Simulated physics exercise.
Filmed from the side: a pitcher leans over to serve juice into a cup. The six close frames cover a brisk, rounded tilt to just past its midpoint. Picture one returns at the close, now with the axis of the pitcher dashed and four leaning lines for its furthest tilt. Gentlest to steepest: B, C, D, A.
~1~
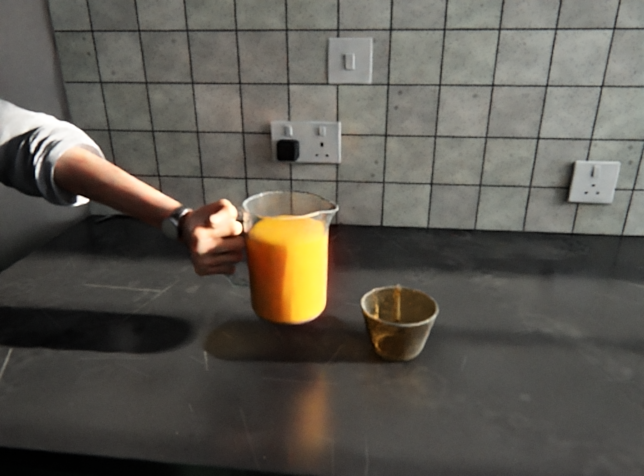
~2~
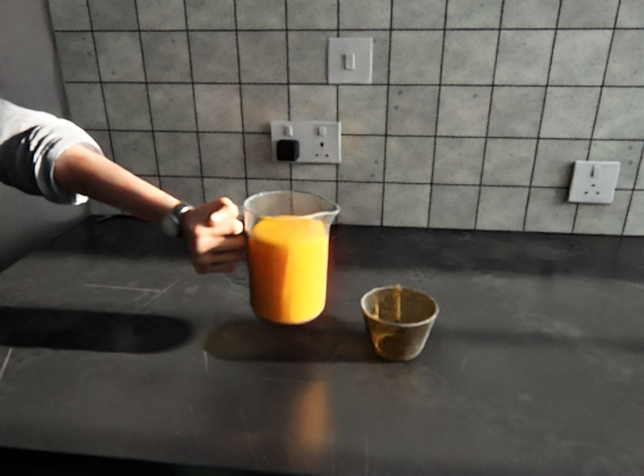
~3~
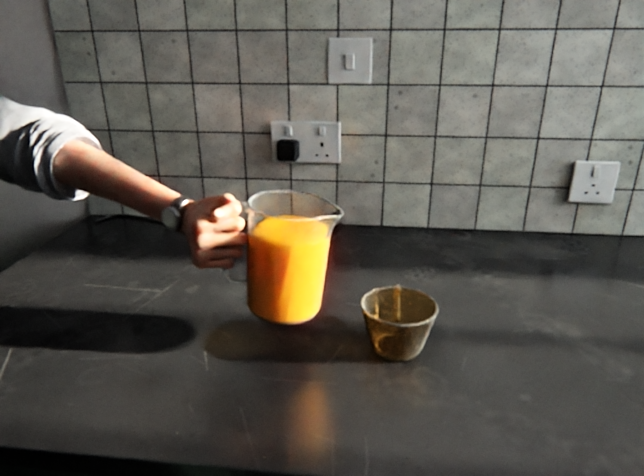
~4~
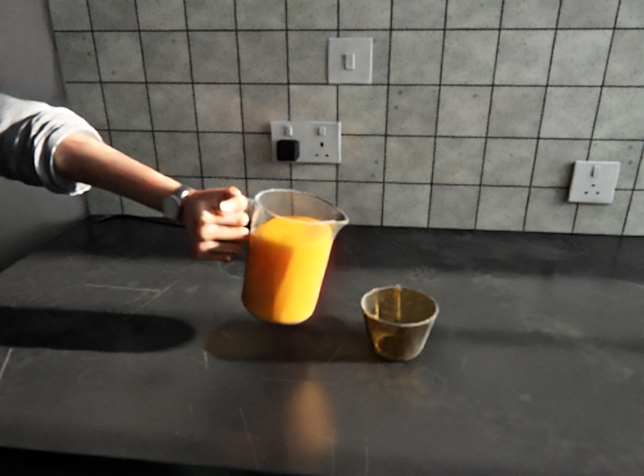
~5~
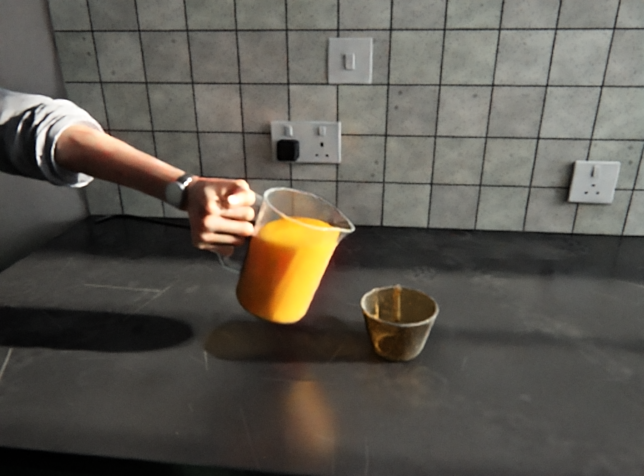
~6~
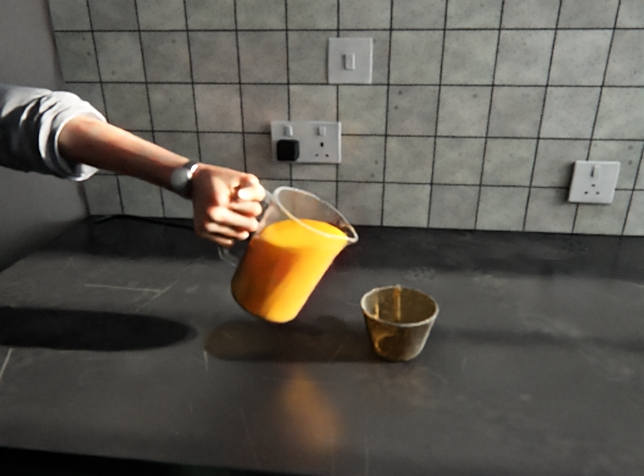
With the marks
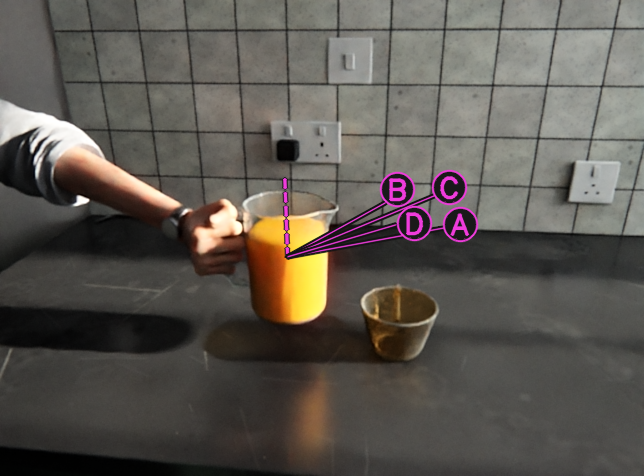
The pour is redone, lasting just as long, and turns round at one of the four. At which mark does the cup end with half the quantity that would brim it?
The answer is tilt B.
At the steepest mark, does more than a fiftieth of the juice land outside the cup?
Yes.
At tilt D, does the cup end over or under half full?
Over.
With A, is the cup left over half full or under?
Over.
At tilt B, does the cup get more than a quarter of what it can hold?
Yes, clearly.
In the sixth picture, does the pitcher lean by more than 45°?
No, it does not.
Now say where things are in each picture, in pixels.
Upright, lip at (336, 208); rim of the cup round (399, 304); nothing has left yet, in the first frame.
Upright, lip at (338, 209); nothing has left yet, in the second frame.
Tipped about 6°, lip at (341, 213); nothing has left yet, in the third frame.
Tipped about 12°, lip at (347, 220); nothing has left yet, in the fourth frame.
Tipped about 20°, lip at (352, 228); nothing has left yet, in the fifth frame.
Tipped about 29°, lip at (356, 238); nothing has left yet, in the sixth frame.
In magenta, A at (444, 227); B at (385, 202); C at (434, 195); D at (396, 224).
With A, the cup ends with about 92 % of what it can hold; 14 % of the juice is spilt.
With B, the cup ends with about 51 % of what it can hold.
With C, the cup ends with about 73 % of what it can hold.
With D, the cup ends with about 84 % of what it can hold; 7 % of the juice is spilt.
